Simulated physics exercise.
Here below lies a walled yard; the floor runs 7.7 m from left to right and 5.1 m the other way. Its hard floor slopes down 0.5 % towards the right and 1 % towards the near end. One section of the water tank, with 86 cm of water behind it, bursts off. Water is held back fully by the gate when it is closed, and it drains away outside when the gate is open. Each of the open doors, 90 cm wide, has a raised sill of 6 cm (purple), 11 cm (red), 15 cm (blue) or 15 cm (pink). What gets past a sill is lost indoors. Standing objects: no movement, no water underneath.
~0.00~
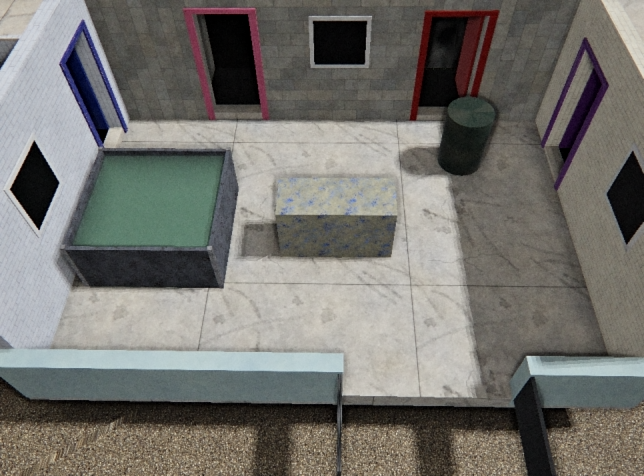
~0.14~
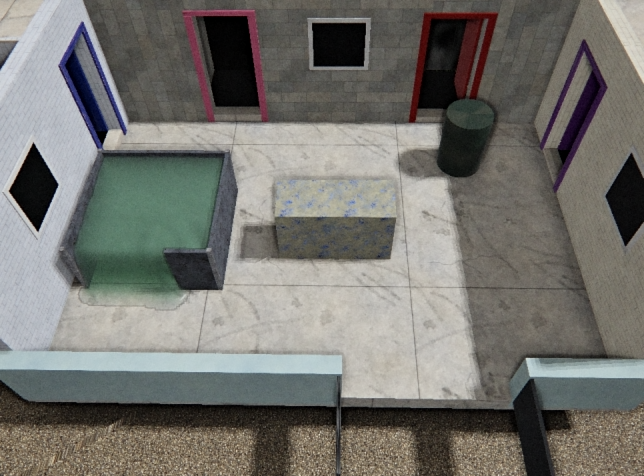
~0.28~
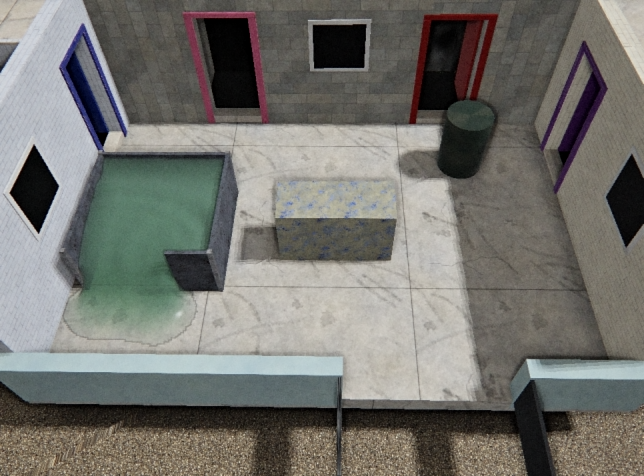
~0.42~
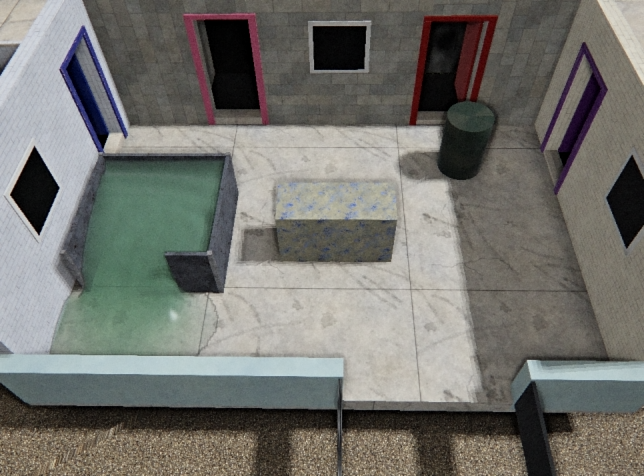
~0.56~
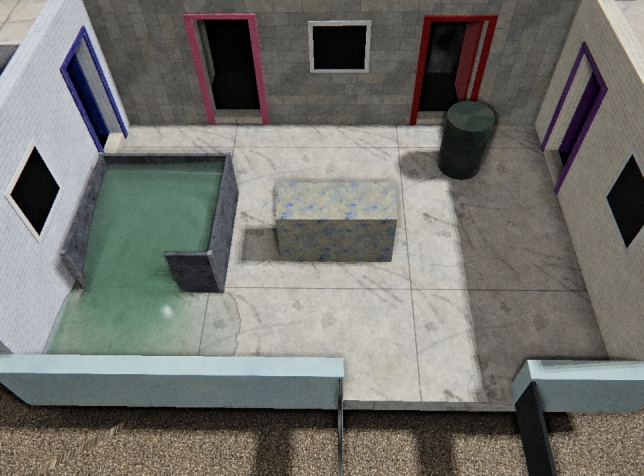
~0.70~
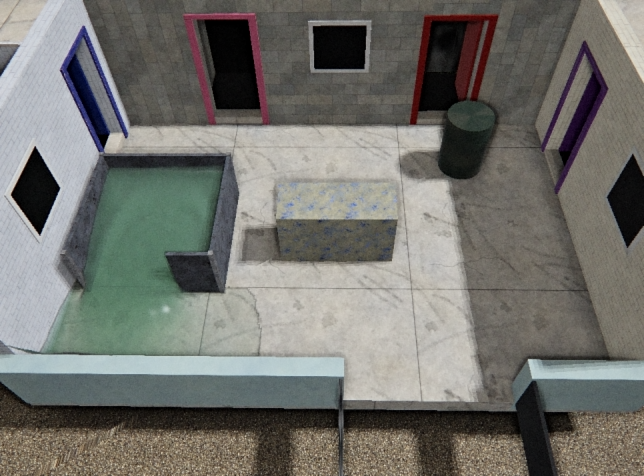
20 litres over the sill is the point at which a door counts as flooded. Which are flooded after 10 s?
In order: Purple door: Over. Red door: Not over. Blue door: Not over. Pink door: Not over.
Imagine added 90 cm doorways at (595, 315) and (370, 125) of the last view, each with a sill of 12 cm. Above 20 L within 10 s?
Exceeded, within it.
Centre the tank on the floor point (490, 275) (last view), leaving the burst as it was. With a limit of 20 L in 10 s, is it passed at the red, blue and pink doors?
Compared with that limit, red falls short, blue falls short and pink falls short.
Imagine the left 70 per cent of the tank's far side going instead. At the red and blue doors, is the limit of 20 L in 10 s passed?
Against that limit the red door gives a lower amount and the blue door gives a greater amount.
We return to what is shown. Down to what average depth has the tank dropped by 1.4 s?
It averages close to 46 centimetres.
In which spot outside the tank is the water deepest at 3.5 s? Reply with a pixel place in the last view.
Spot: Approx. (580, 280).
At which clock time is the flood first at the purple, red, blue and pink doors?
Purple = 3.6 s, red = 5.0 s, blue = 2.2 s, pink = 3.2 s.
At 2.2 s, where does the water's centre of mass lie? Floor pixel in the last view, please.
I'd say somewhere around (174, 290).
After 1.4 s water covers 15 % of the floor and is deepest (70 cm) near (57, 378); purple door not reached, red door not reached, blue door not reached, pink door not reached.
After 2.2 s water covers 35 % of the floor and is deepest (50 cm) near (57, 378); purple door not reached, red door not reached, blue door 6 cm at the sill, 0 L in, pink door not reached.
After 3.5 s water covers 60 % of the floor and is deepest (38 cm) near (580, 280); purple door not reached, red door not reached, blue door 6 cm at the sill, 0 L in, pink door 4 cm at the sill, 0 L in.
After 6.0 s water covers 90 % of the floor and is deepest (20 cm) near (97, 378); purple door 7 cm at the sill, 3 L in, red door 8 cm at the sill, 0 L in, blue door 3 cm at the sill, 0 L in, pink door 3 cm at the sill, 0 L in.
After 10.0 s water covers 95 % of the floor and is deepest (14 cm) near (557, 385); purple door 12 cm at the sill, 70 L in, red door 7 cm at the sill, 0 L in, blue door 2 cm at the sill, 0 L in, pink door 5 cm at the sill, 0 L in.
